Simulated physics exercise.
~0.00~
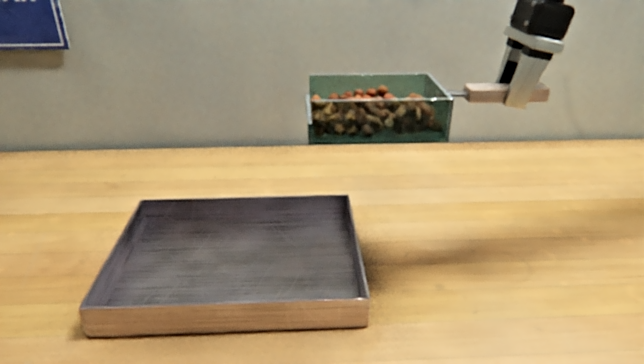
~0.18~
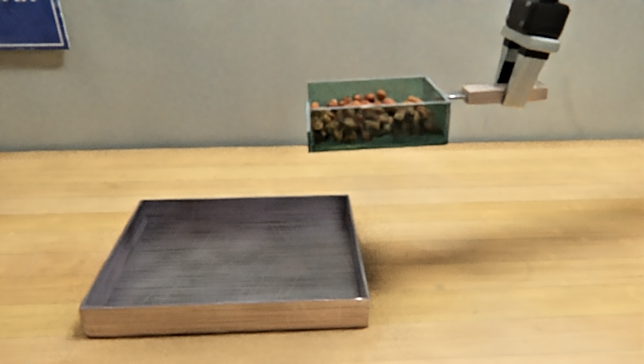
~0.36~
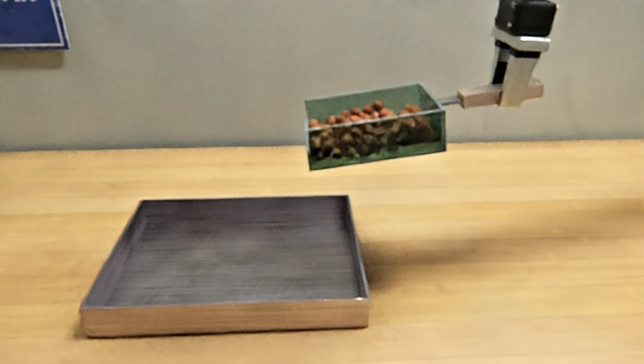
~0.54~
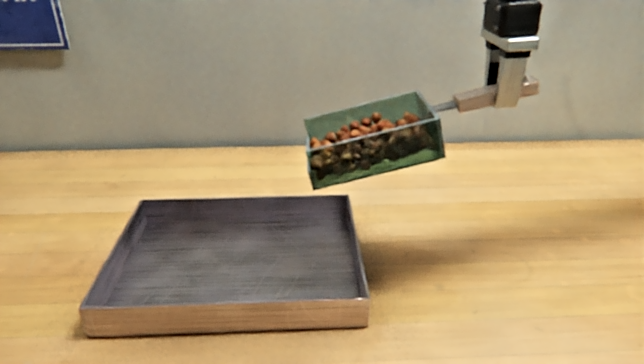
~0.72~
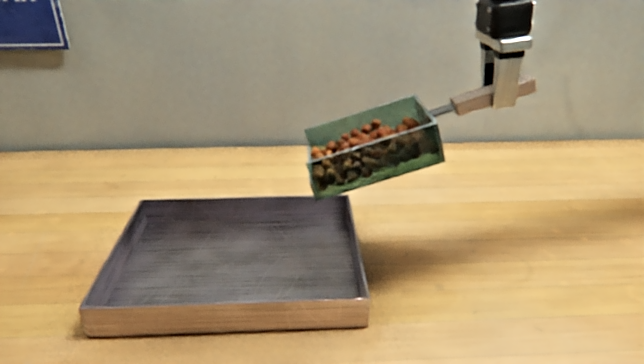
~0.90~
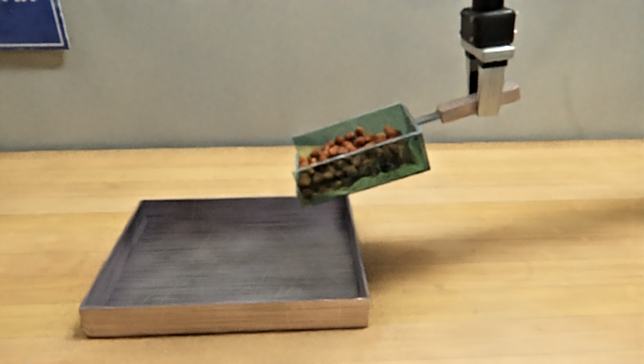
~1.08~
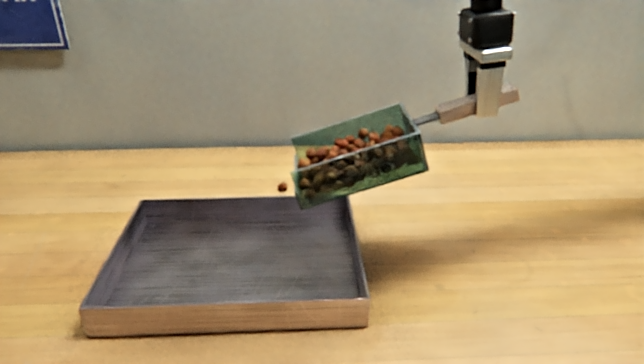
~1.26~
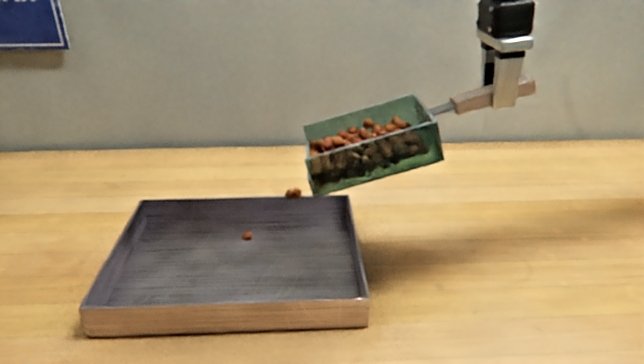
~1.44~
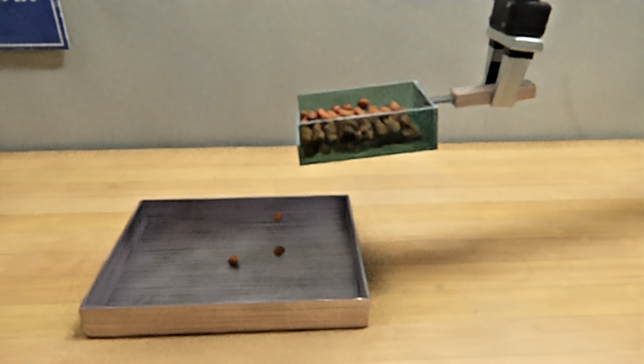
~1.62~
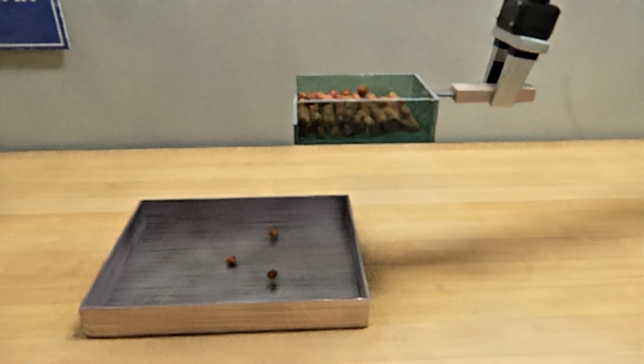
A robotic gripper tipped a clear, greenish box full of hazelnuts forward over a dark tray on a wooden table, and a few nuts dropped in. It then lifted and levelled the box, leaving three nuts in the tray and most still inside.
